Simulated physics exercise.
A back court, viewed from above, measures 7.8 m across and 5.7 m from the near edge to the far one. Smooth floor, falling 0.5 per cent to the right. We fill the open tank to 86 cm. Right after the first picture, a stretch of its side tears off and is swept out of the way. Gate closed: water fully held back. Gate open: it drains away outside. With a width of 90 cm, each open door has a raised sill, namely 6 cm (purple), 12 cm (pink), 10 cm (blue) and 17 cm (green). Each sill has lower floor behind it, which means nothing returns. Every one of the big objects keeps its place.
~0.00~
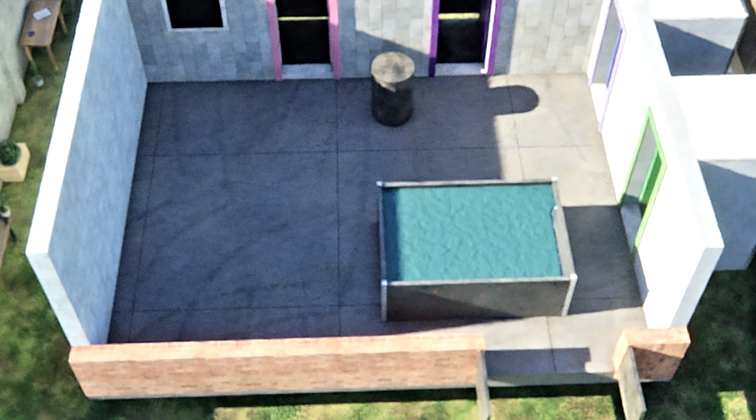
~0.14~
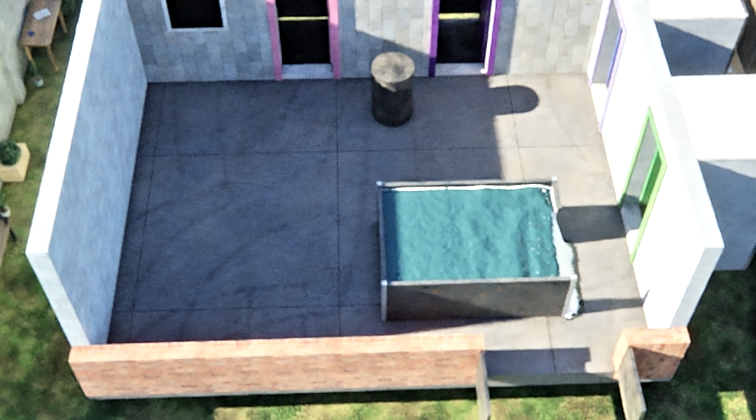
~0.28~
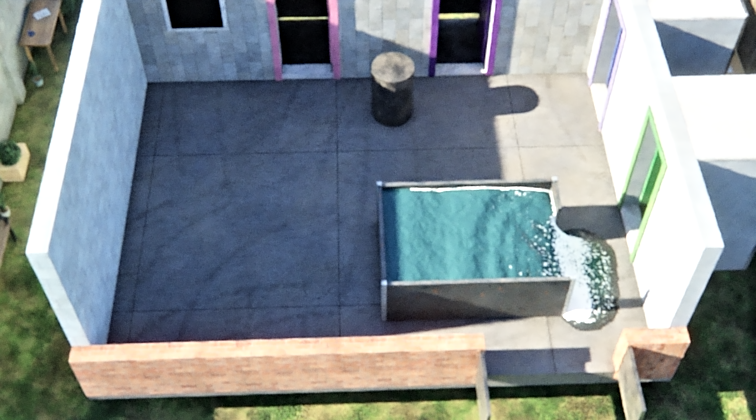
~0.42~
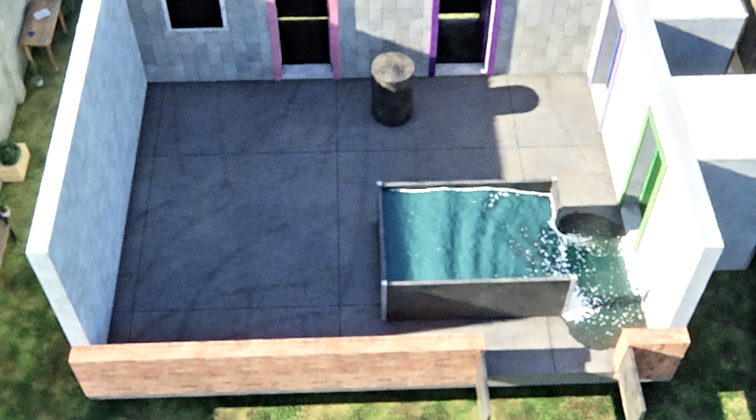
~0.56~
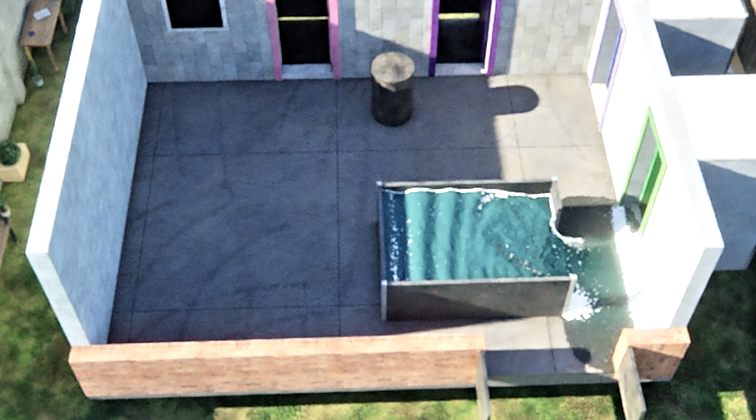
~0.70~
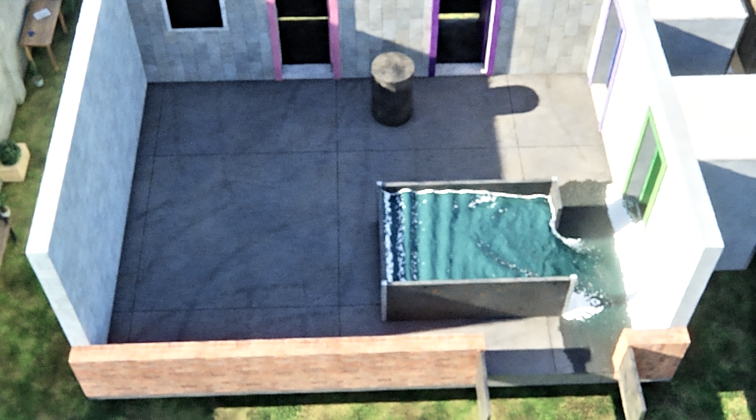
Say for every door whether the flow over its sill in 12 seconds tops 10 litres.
Result: Purple door - tops it; pink door - falls short; blue door - tops it; green door - tops it.
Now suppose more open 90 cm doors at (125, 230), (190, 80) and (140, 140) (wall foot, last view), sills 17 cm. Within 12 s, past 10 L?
Check each in turn: The first fails, the second fails, the third fails.
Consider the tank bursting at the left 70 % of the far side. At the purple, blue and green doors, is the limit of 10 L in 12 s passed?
Here's how it goes: Purple exceeds it, blue exceeds it, green falls short.
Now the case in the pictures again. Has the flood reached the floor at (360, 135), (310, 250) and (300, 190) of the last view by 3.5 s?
Untouched, untouched, untouched.
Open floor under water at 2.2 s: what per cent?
Some 30 per cent of it.
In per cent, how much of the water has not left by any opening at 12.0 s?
About 60 per cent.
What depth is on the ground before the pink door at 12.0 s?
It's some 4.0 centimetres deep.
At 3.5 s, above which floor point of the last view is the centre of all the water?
About (495, 241).
After 1.4 s water covers 15 % of the floor and is deepest (74 cm) near (643, 355); purple door not reached, pink door not reached, blue door 3 cm at the sill, 0 L in, green door 38 cm at the sill, 74 L in.
After 2.2 s water covers 30 % of the floor and is deepest (57 cm) near (643, 355); purple door not reached, pink door not reached, blue door 5 cm at the sill, 0 L in, green door 35 cm at the sill, 174 L in.
After 3.5 s water covers 45 % of the floor and is deepest (32 cm) near (640, 344); purple door 13 cm at the sill, 16 L in, pink door not reached, blue door 6 cm at the sill, 1 L in, green door 24 cm at the sill, 259 L in.
After 7.0 s water covers 85 % of the floor and is deepest (16 cm) near (643, 355); purple door 11 cm at the sill, 69 L in, pink door 4 cm at the sill, 0 L in, blue door 11 cm at the sill, 36 L in, green door 13 cm at the sill, 288 L in.
After 12.0 s water covers 100 % of the floor and is deepest (10 cm) near (580, 84); purple door 7 cm at the sill, 108 L in, pink door 4 cm at the sill, 0 L in, blue door 10 cm at the sill, 44 L in, green door 7 cm at the sill, 288 L in.
